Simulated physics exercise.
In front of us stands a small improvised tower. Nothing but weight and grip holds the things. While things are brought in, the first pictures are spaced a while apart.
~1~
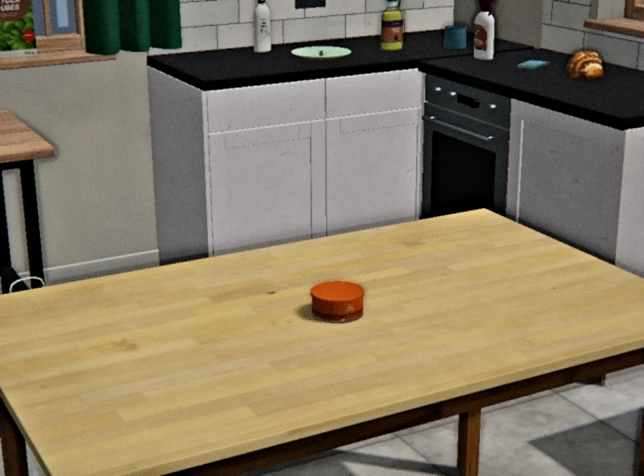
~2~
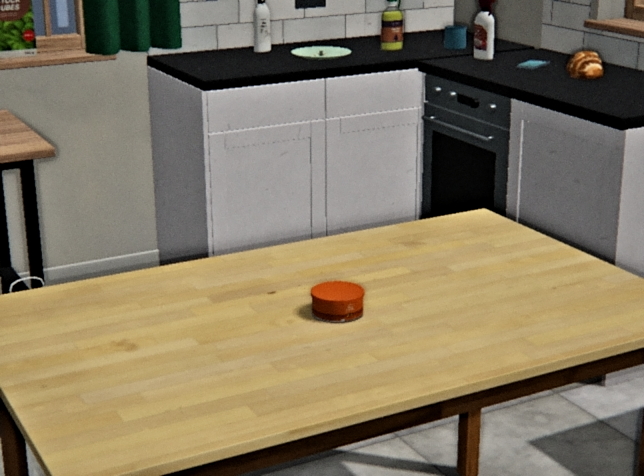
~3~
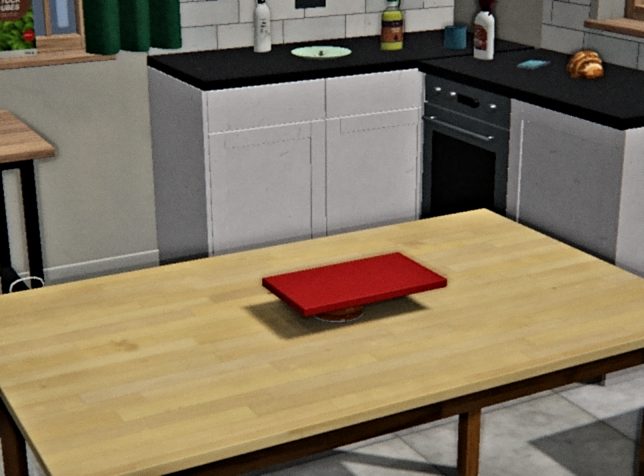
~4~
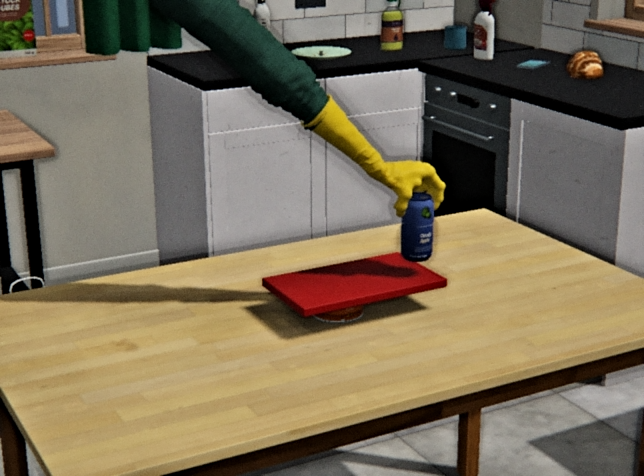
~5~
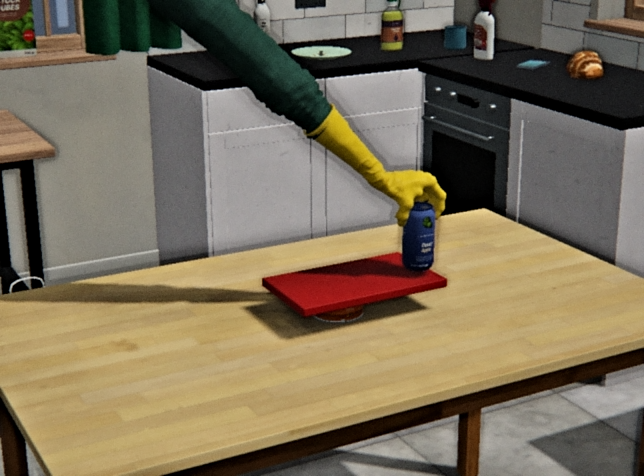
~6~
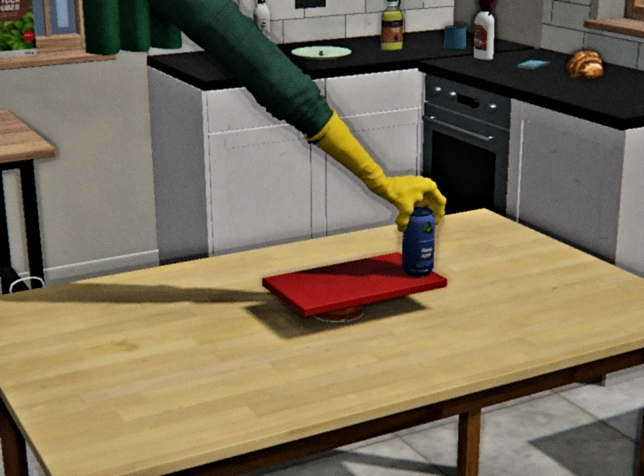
A red rectangular lid appears on top of the small round orange container at the centre of a pale wooden table, seen from a fixed, slightly raised view in a kitchen. A yellow-gloved hand on a green-sleeved arm then reaches in from the upper left, lowers a blue can onto the lid's right end and keeps hold of it. White cupboards, black counters and an oven stand still behind.
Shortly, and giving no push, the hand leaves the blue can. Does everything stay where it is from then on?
I predict the stack won't bear it.
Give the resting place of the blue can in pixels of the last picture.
About (505, 296).
Then, 0.30 s on from there, blue can now fallen; red lid turned 20° from how it was put.
Then, 0.50 s on from there, red lid turned 19° from how it was put.
Then, 1.00 s on from there, things are still on the move.
Then, 1.50 s on from there, as before.
In the end, fallen, blue can; the other 2 unmoved. At the end, from the last picture's camera, blue can near (505, 296). The stack loses its balance.
